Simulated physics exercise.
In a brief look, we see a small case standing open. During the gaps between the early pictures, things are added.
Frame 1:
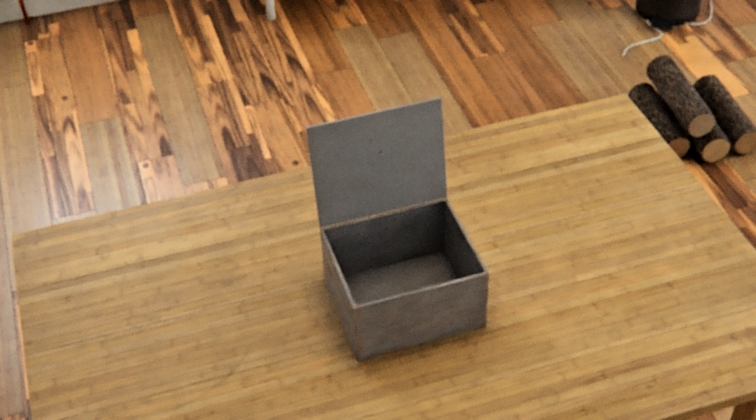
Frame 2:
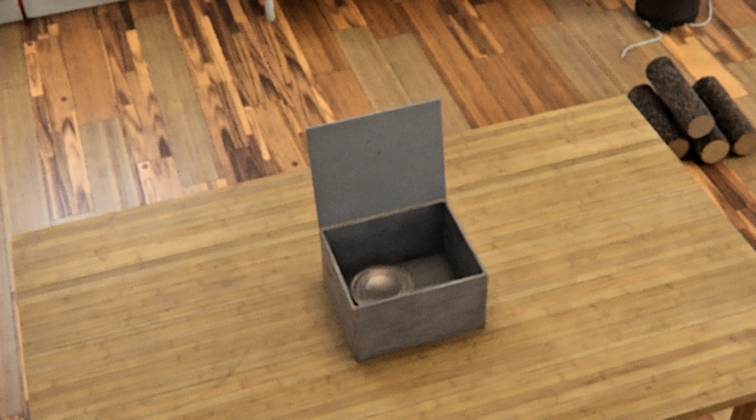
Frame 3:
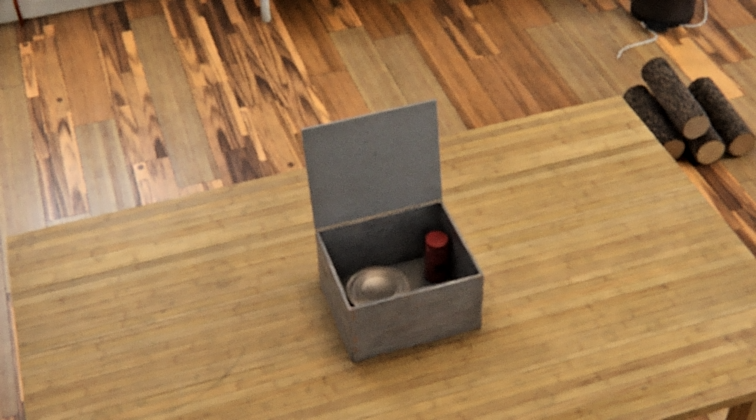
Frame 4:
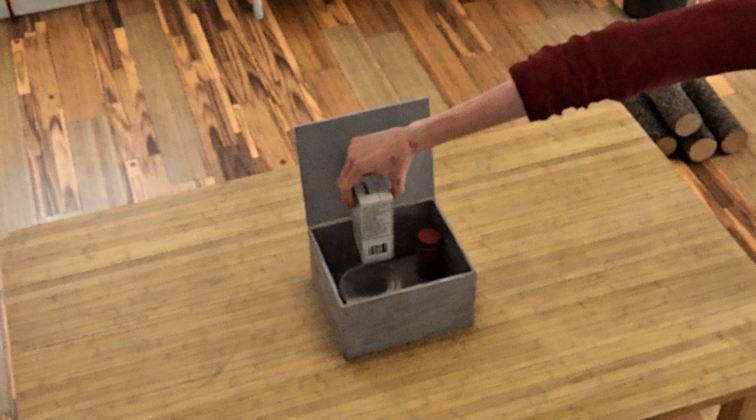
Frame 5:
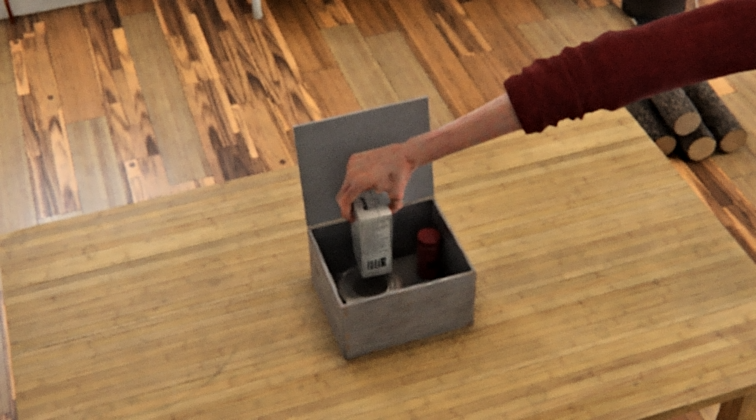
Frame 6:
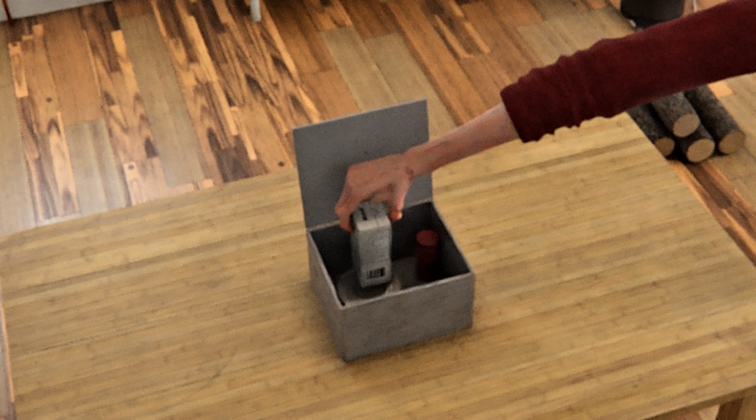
On a wooden table, a small grey case stands open and empty, then a round metallic dish appears inside it, followed by a red shaker to the right. A hand in a dark red sleeve reaches in from the right and lowers a white carton into the case, still gripping it.
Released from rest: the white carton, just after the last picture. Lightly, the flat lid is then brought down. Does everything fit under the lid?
My guess is the lid ends up unseated.
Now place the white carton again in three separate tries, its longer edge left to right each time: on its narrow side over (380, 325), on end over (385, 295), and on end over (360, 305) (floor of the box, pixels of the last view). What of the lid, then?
Going through the three tries, the lid hangs open, then hangs open, then hangs open.
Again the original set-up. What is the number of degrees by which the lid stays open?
The lid sits around 65° above the rim.
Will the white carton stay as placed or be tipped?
Looking at the last picture, it is left as set.
Then, 1.00 s after the last picture, lid starting down.
Then, 1.30 s after the last picture, lid 80° above the rim.
Then, 1.50 s after the last picture, lid 66° above the rim.
At rest, lid 64° above the rim; all 3 in place. Seen from the same camera at the end, white carton near (371, 243).
